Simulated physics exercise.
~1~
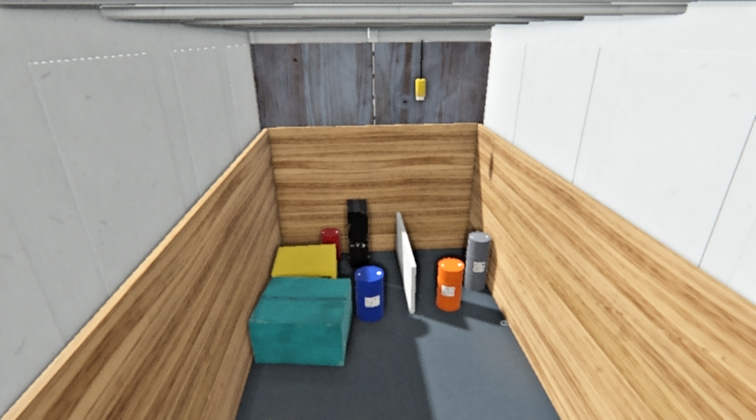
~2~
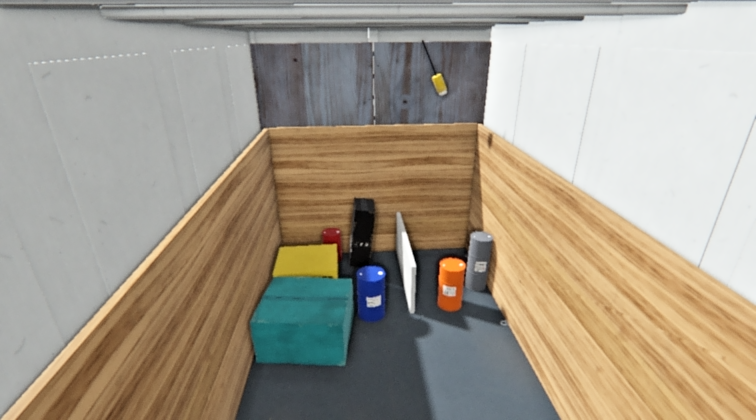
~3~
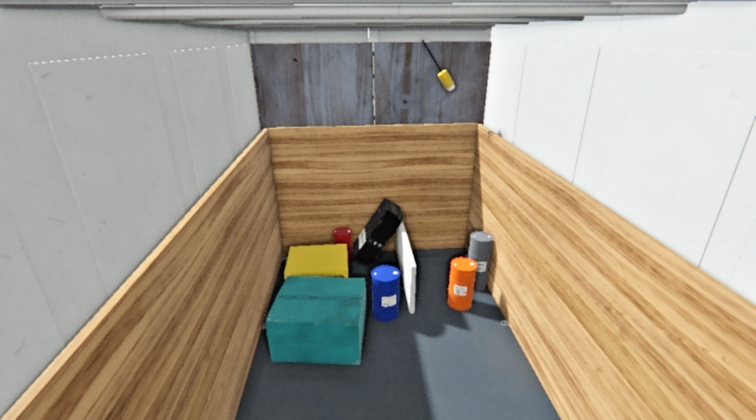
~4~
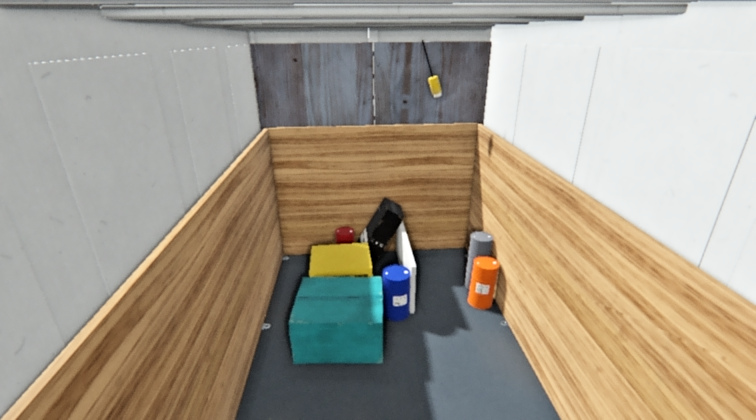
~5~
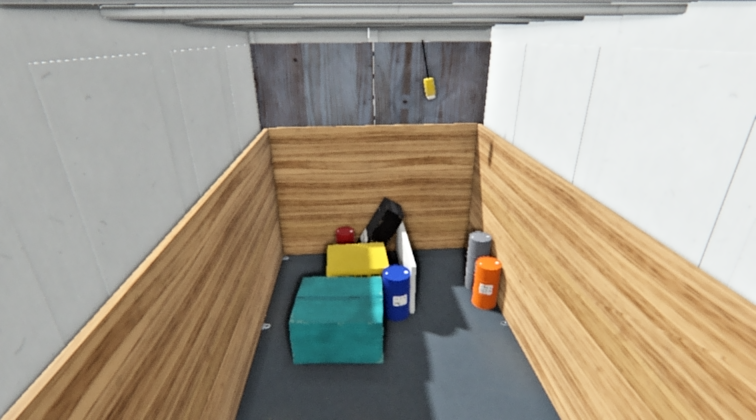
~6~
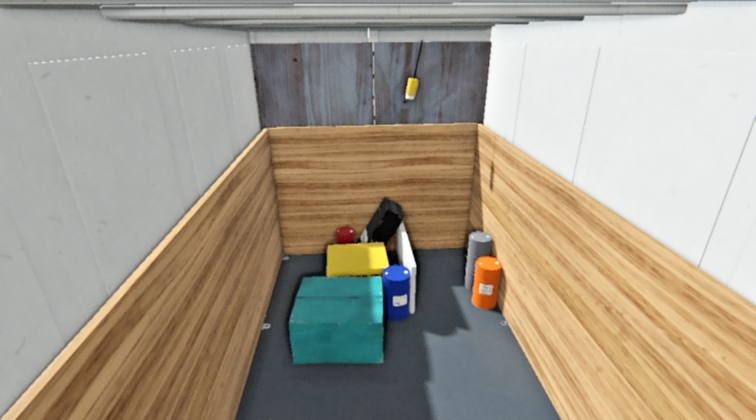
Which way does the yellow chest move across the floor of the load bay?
The yellow chest slides to the right, ending up behind the turquoise box and close to the blue canister.
